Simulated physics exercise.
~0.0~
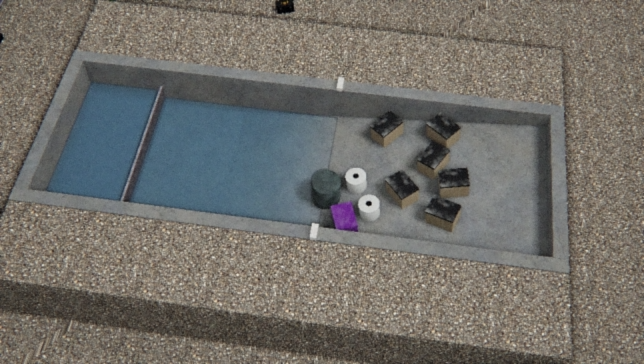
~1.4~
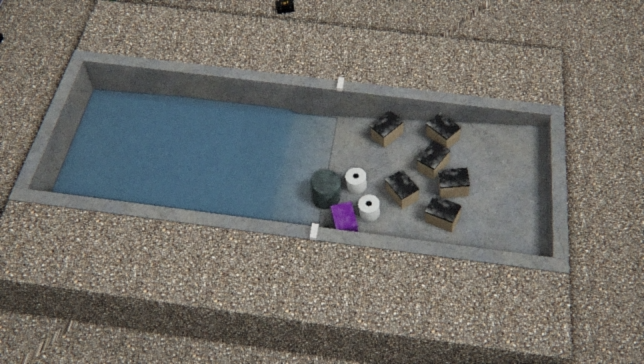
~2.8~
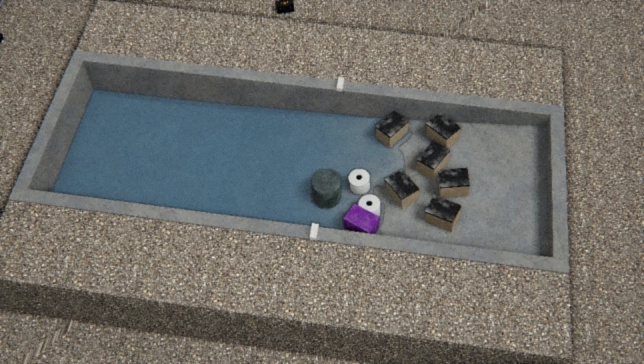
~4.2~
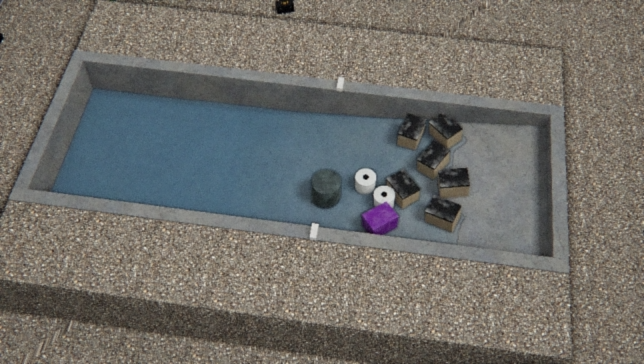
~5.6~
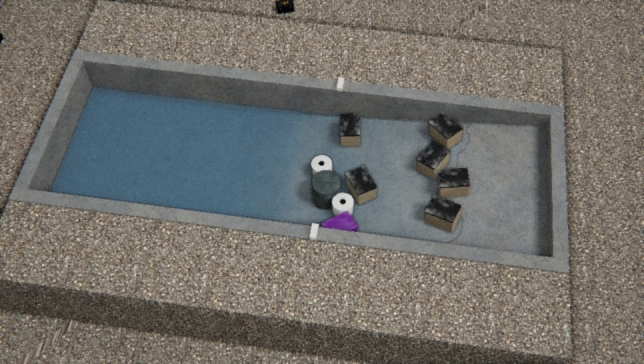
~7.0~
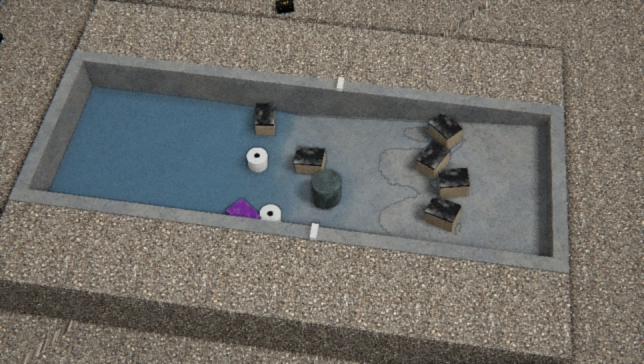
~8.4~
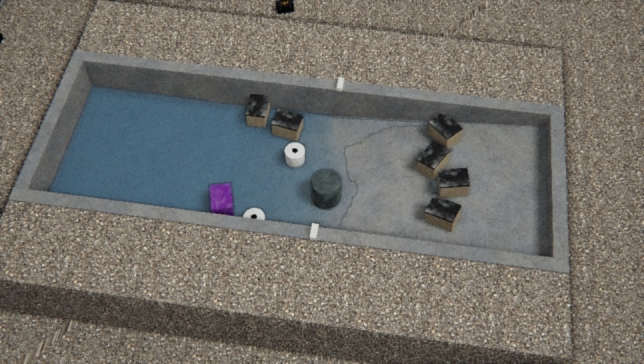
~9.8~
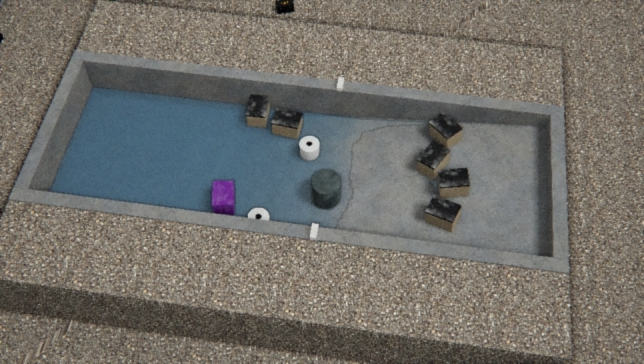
Boat ramp with blue water surging right past a lifted board, then drawing a purple chest, white tubs and two dark-topped chests left.
